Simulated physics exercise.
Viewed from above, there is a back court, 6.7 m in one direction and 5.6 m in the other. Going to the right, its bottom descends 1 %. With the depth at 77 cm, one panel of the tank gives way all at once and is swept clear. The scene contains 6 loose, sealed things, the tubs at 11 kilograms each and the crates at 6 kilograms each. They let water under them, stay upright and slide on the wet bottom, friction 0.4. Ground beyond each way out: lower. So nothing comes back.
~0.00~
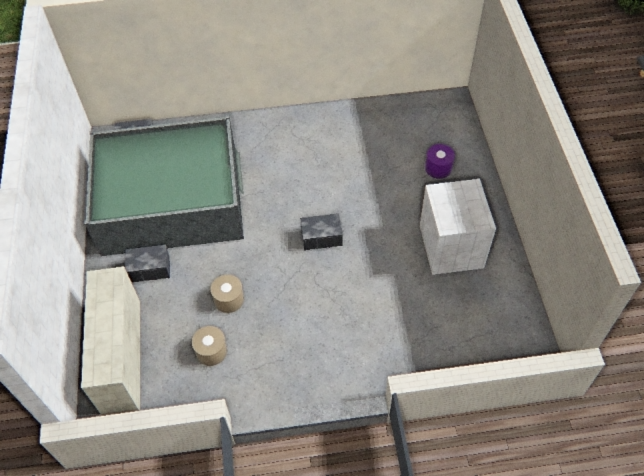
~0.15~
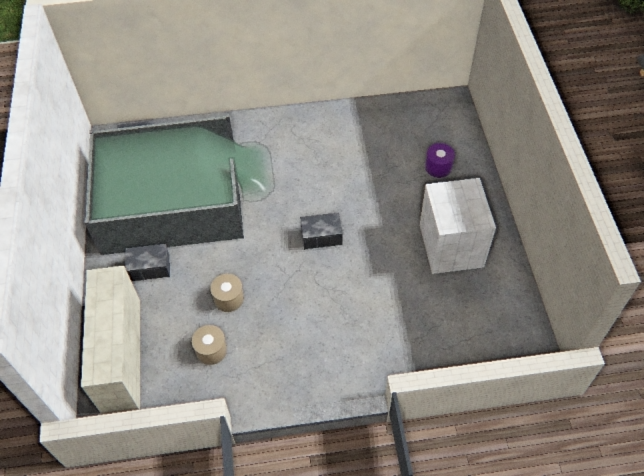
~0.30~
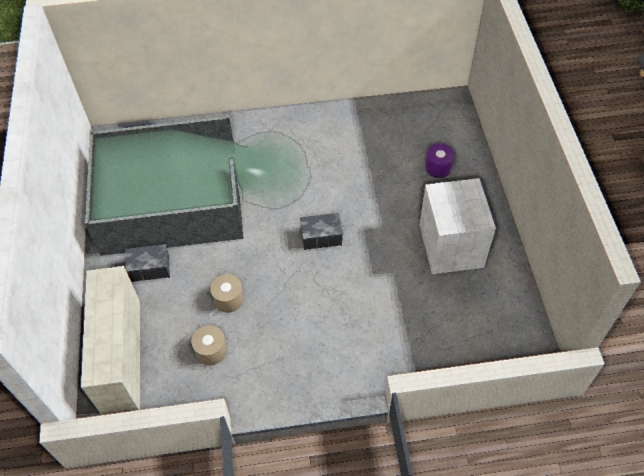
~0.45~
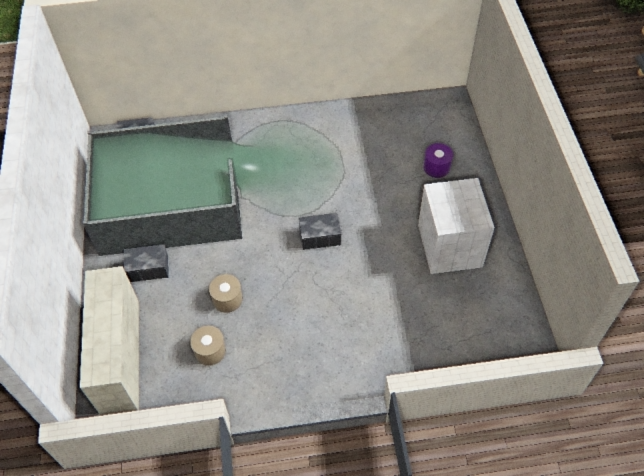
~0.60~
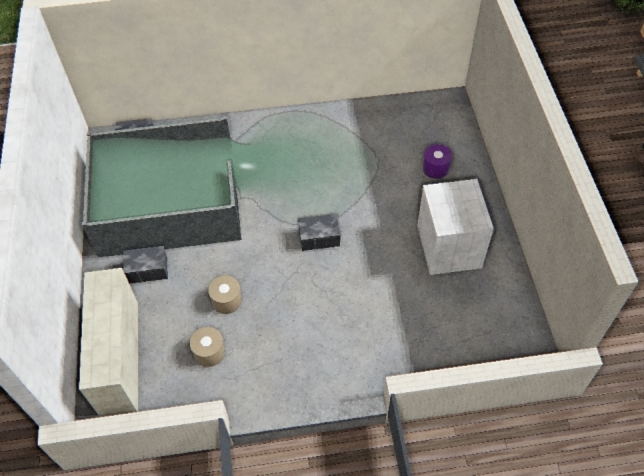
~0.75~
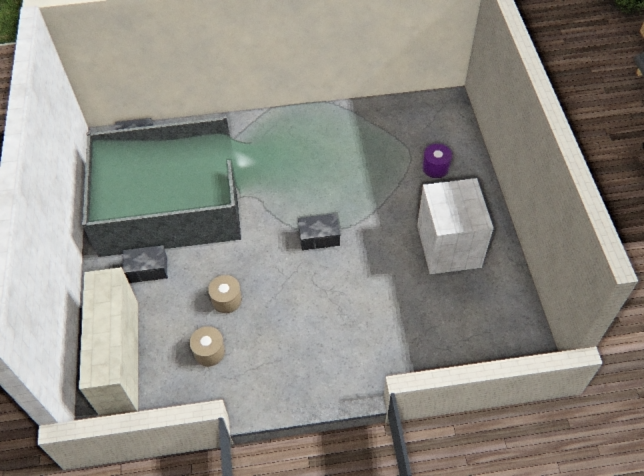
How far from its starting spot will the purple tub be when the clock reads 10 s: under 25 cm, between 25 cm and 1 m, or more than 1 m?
The purple tub ends up more than 1 m from where it began.
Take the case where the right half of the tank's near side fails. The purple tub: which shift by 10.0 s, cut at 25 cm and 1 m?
After that, the purple tub hardly moves.
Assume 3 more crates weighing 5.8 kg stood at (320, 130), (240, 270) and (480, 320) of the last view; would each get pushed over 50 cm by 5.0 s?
Listed order gives above the limit, within the limit, above the limit.
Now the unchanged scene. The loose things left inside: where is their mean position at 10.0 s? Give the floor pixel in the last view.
Around (223, 258).
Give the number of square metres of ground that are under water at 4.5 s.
Somewhere around 25 m2, roughly.
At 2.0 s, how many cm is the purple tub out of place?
Shift: About 80 cm.
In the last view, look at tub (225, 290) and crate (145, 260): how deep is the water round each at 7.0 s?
First about 2 cm, second about 0 cm.
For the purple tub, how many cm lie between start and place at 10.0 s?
About 200 cm.
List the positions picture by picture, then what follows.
In the first picture, the purple tub at (441, 155) rests on the ground; water covers 3.8 m2; 0 of 6 have shifted.
In the second picture, the purple tub at (441, 154), on the bottom; water covers 4.4 m2; 1 of 6 have shifted.
In the third picture, the purple tub at (440, 154) rests on the ground; water covers 5.3 m2; 1 of 6 have shifted.
In the fourth picture, the purple tub at (439, 154), on the bottom; 6.5 m2 under water; 1 of 6 have shifted.
In the fifth picture, the purple tub at (438, 155) rests on the ground; 8.0 m2 under water; 1 of 6 have shifted.
In the sixth picture, the purple tub at (438, 154), on the bottom; water covers 9.6 m2; 1 of 6 have shifted.
After 2.0 s the purple tub is near (487, 161), 0.8 m from its start, afloat; 0 of 6 are out; 1 afloat.
After 4.5 s the purple tub is near (419, 165), 0.4 m from its start, afloat; 0 of 6 are out; 1 afloat.
After 7.0 s the purple tub is near (453, 185), 0.7 m from its start, afloat; 0 of 6 are out; 1 afloat.
After 10.0 s the purple tub is near (505, 244), 1.9 m from its start, afloat; 0 of 6 are out; 6 afloat.
